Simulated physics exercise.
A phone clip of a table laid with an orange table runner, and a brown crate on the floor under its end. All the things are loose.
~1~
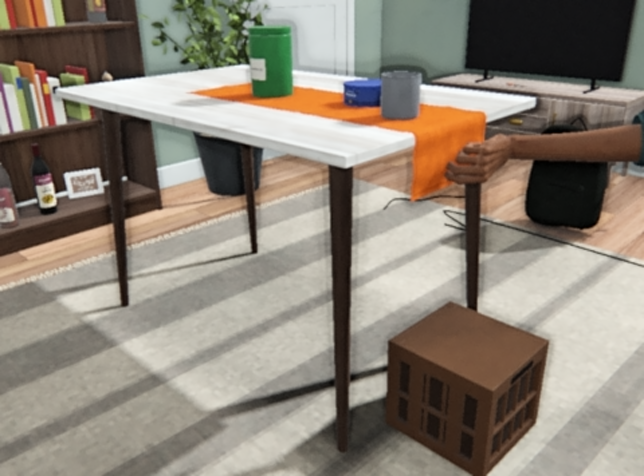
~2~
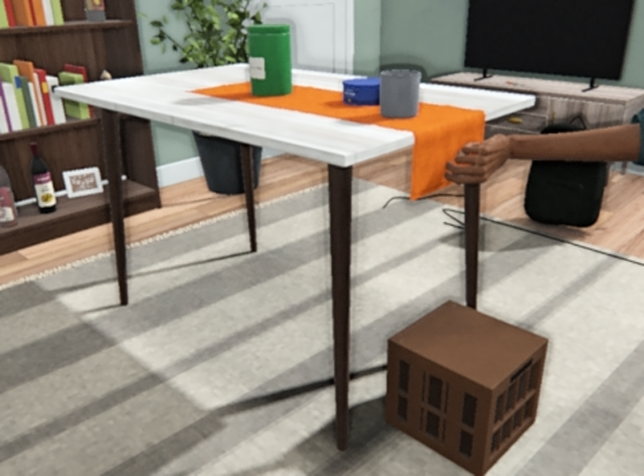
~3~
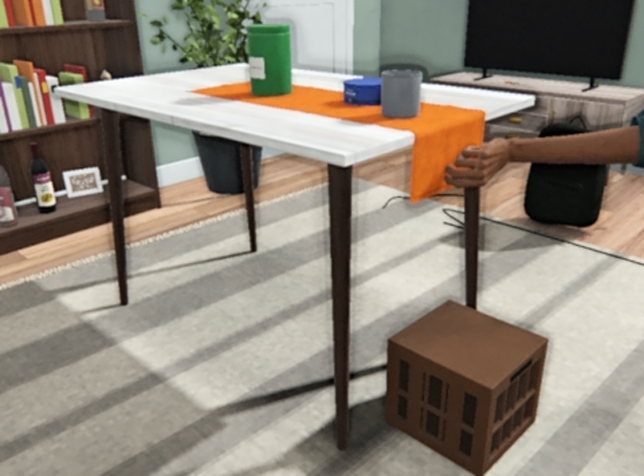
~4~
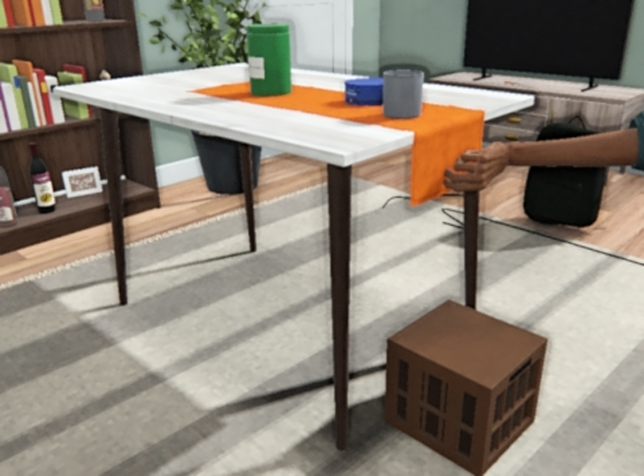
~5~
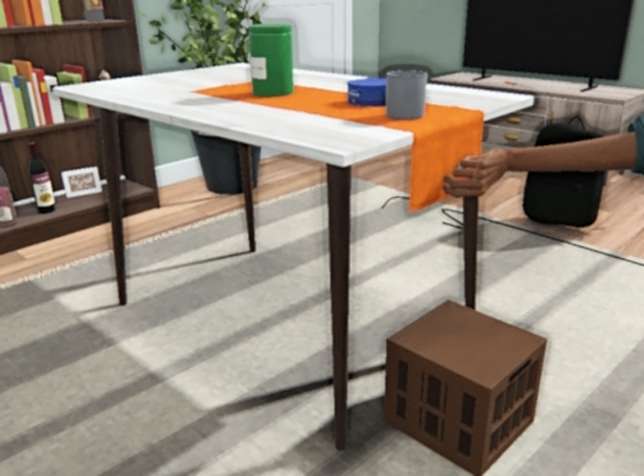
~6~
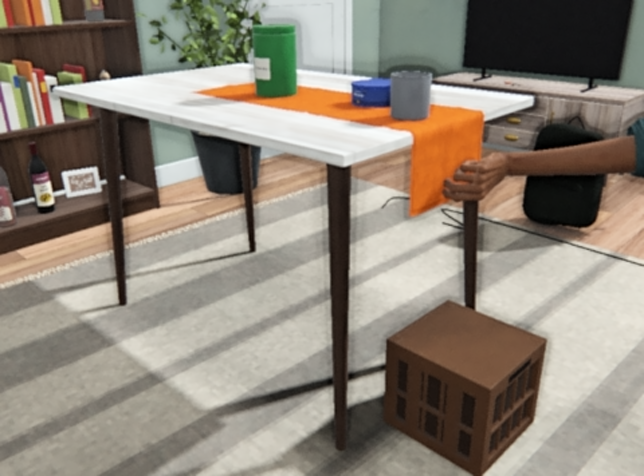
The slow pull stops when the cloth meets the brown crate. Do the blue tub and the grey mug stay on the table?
In the end the blue tub goes over the edge, the grey mug is carried off the end.
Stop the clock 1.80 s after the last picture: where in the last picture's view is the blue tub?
Near (532, 198).
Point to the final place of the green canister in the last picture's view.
Near (376, 71).
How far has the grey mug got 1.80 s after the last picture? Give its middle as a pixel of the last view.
By then it is at (529, 306).
Then, 0.44 s on from there, hem going down; tub carried along near (398, 96); mug carried along near (438, 92).
Then, 1.10 s on from there, hem going down; tub carried along near (435, 101); mug down below near (529, 306).
Then, 1.80 s on from there, hem going down; tub over the edge; mug down below near (529, 306).
In the end, hem on the crate; tub down below near (571, 326); mug down below near (529, 306). The blue tub is carried off the end and the grey mug falls off.
